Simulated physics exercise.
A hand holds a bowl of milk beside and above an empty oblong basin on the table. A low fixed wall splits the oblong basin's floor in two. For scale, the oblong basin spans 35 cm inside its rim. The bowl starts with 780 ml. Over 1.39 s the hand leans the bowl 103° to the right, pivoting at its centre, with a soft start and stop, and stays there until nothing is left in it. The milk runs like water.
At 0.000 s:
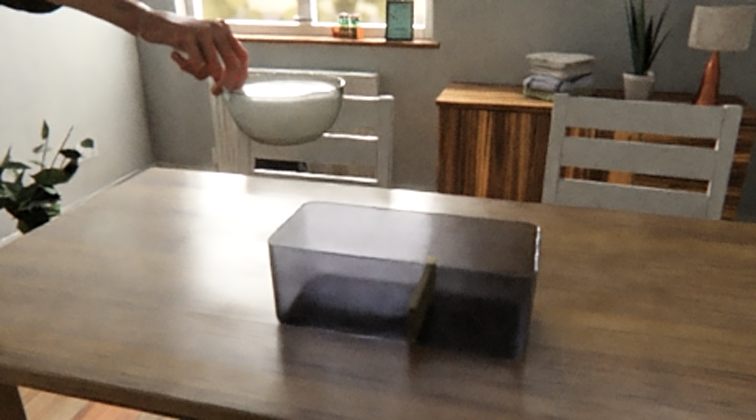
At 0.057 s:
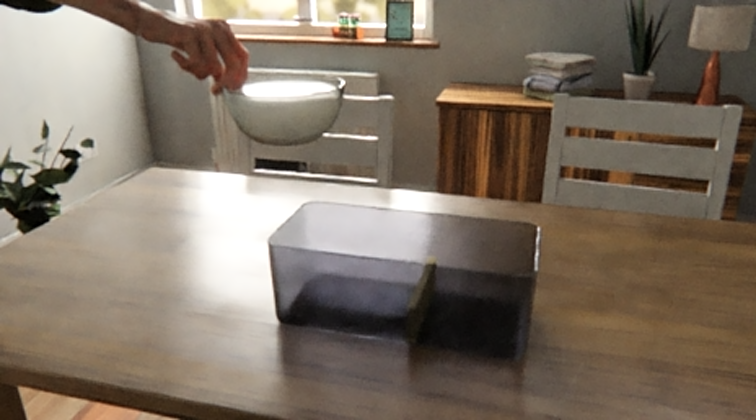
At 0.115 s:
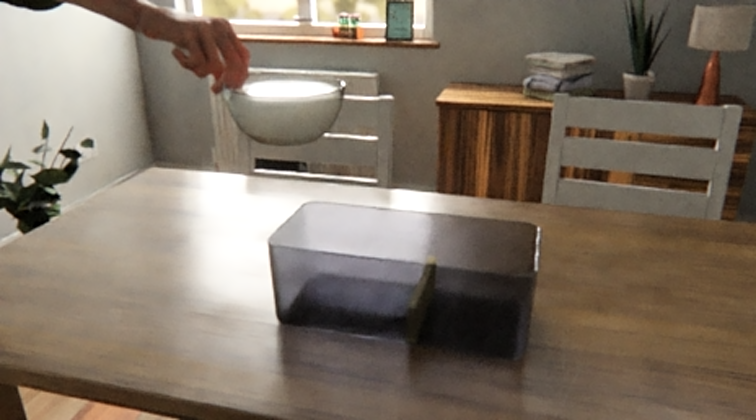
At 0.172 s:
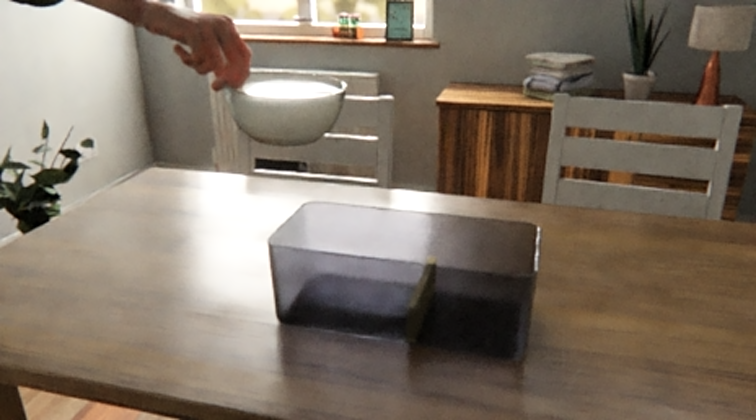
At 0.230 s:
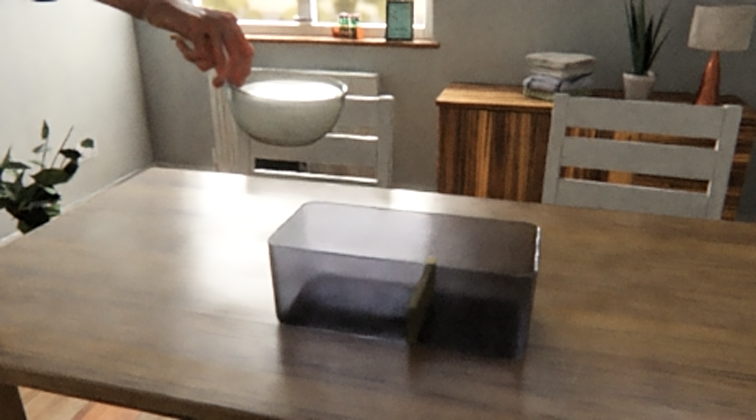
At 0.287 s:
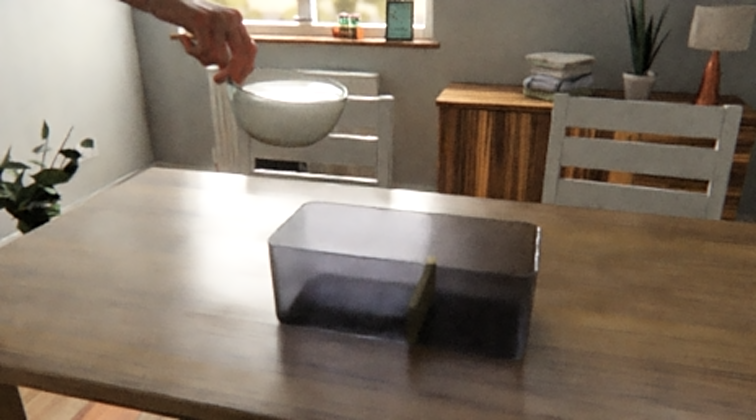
The clip opens with a hand holding a bowl of milk by its left rim, above and behind an empty, see-through oblong basin with a low dividing wall on a wooden table. The bowl stays level at first, then the hand leans it slightly to the right.
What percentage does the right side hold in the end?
Roughly 4 per cent is past the wall.
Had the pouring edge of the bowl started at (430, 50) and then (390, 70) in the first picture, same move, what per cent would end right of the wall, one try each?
In turn about 95 and 75 per cent.
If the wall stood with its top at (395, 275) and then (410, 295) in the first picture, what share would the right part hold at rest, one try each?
First 55, then 40 per cent.
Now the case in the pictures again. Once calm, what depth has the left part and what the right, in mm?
Left about 26 mm, right about 2 mm.
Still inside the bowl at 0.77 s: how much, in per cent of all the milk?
Some 44 per cent.
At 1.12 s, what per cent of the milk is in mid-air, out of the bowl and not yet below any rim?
Some 8 per cent.
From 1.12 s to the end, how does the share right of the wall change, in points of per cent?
The share moves up, by some 1 per cent.
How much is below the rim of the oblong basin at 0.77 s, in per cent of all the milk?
About 20 per cent.
After 0.77 s the tilt is 60° and 45 per cent is still to pour, 20 is left of the wall and 0 right of it.
After 1.12 s the tilt is 94° and 3 per cent is still to pour, 85 is left of the wall and 3 right of it.
After 1.49 s the tilt is 103° and 0 per cent is still to pour, 95 is left of the wall and 4 right of it.
After 1.89 s the tilt is 103° and 0 per cent is still to pour, 95 is left of the wall and 4 right of it.
In the end 95 per cent lies left of the wall, 4 right of it and 1 outside.
